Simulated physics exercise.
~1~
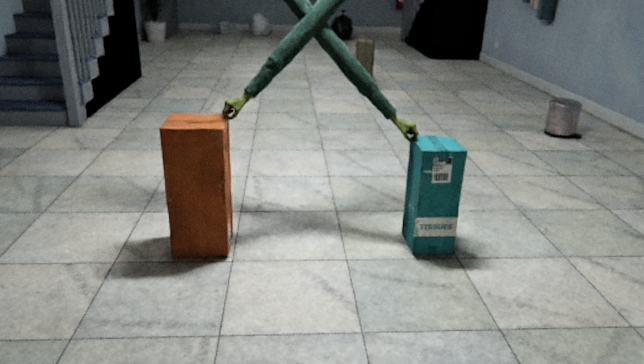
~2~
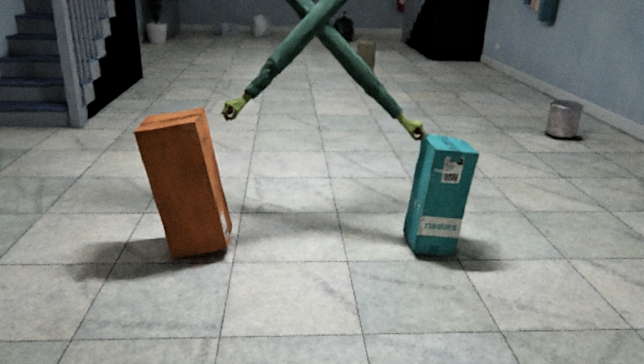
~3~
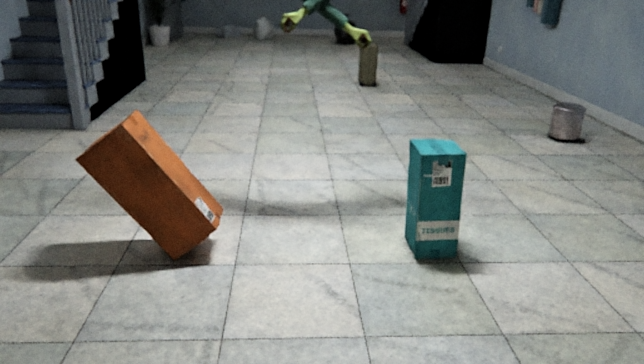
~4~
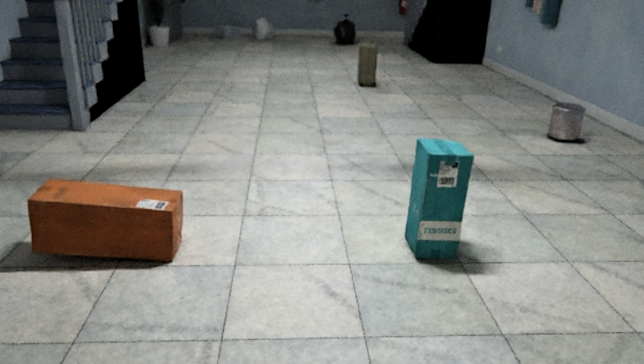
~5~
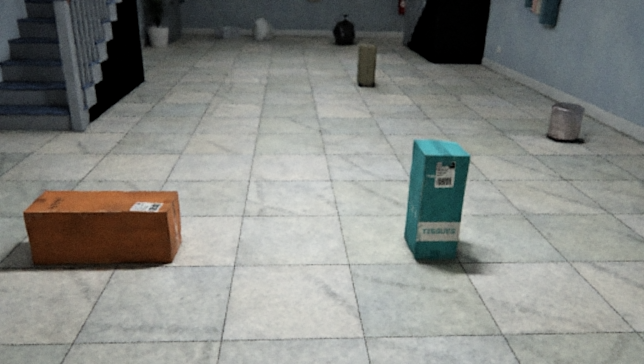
On a tiled floor near a staircase, two crossed arms in green sleeves pushed the tops of an orange box and a turquoise parcel, then drew back; the parcel tilted slightly and rocked upright again, while the box toppled left onto its side.
